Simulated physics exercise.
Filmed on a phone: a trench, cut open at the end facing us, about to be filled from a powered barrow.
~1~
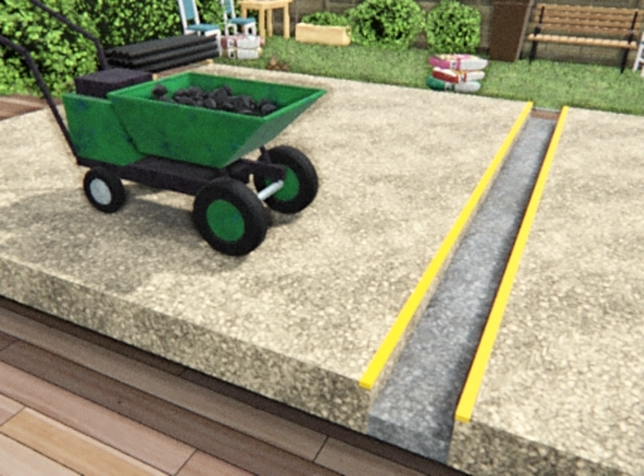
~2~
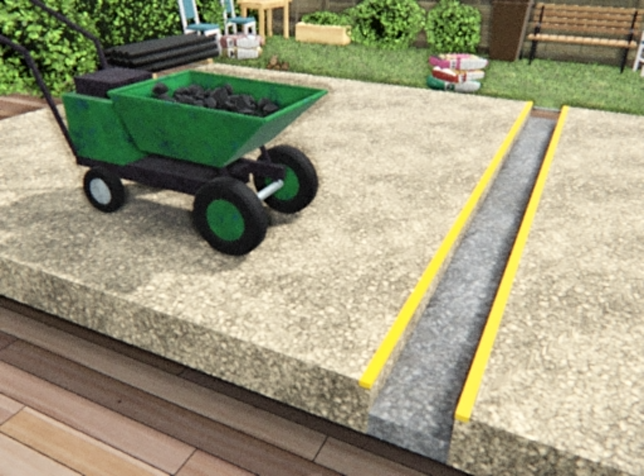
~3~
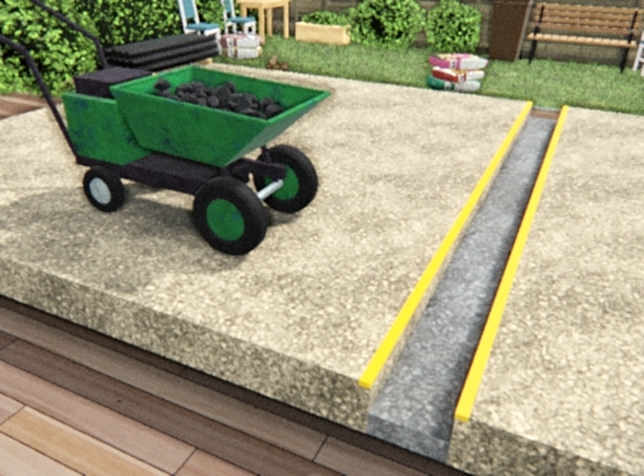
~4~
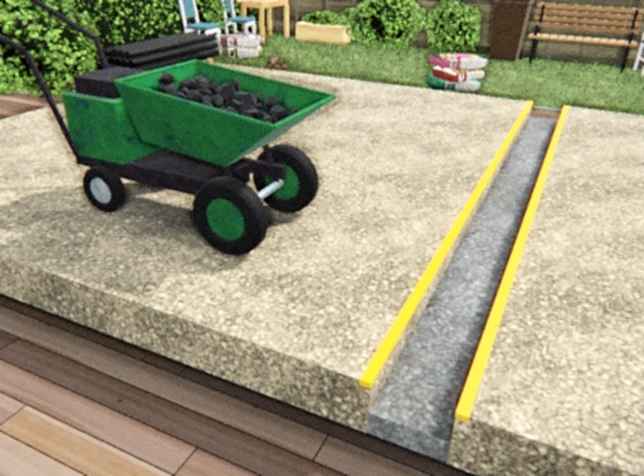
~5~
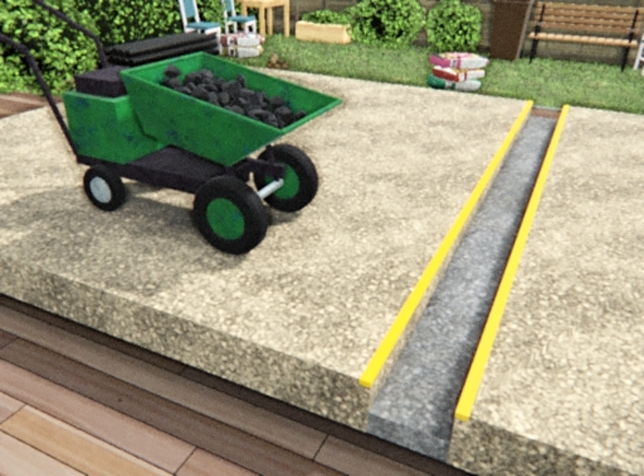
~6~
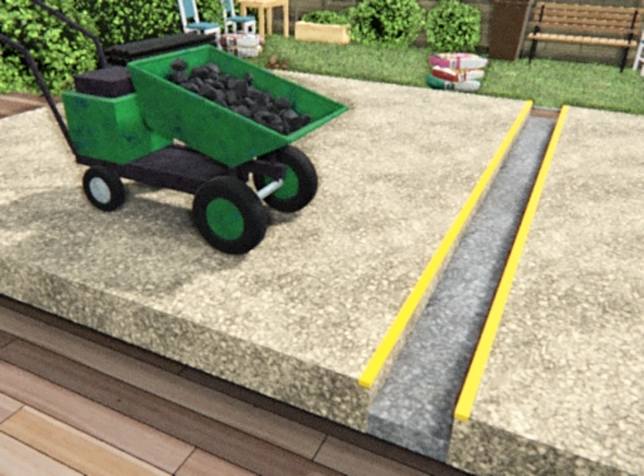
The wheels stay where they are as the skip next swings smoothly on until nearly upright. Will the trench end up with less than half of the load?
The trench is going to be left with below half the load.
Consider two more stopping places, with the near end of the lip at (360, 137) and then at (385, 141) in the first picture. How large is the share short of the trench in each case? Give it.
Position 1: Near 0 %; position 2: Near 0 %.
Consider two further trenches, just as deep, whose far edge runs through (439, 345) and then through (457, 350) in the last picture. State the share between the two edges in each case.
The first try comes to close to 30 per cent, the next to 30 per cent.
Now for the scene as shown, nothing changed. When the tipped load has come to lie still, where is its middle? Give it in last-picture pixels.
Near (408, 259), more or less.
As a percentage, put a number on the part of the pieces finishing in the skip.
15 per cent, roughly.
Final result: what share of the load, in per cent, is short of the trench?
Result: Some 55 % of the load.
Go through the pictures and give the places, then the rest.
In the first picture, lip of the skip at (263, 121), level; top of the load at (199, 110), lumps of coal; first edge of the trench at (395, 332); far edge at (482, 359), the trench over half as wide as the skip, and about half as deep as wide.
In the second picture, lip of the skip at (264, 121), level; top of the load at (199, 109).
In the third picture, lip of the skip at (268, 124), tipped barely; top of the load at (202, 107).
In the fourth picture, lip of the skip at (274, 128), tipped a little; top of the load at (204, 94).
In the fifth picture, lip of the skip at (281, 133), tipped a little; top of the load at (193, 92).
In the sixth picture, lip of the skip at (289, 142), tipped clearly; top of the load at (193, 89); first edge of the trench at (394, 331); far edge at (481, 357).
Soon, skip tipped steeply; all in the skip.
A while on, skip tipped steeply; most in the skip; a small part short of the trench; a stray few falling.
Towards the end, skip tipped right over; about a quarter in the skip; about two thirds short of the trench; about a quarter in or heaped over the trench.
Finally, skip tipped right over; a small part in the skip; about half short of the trench; about a quarter in or heaped over the trench; none beyond it.
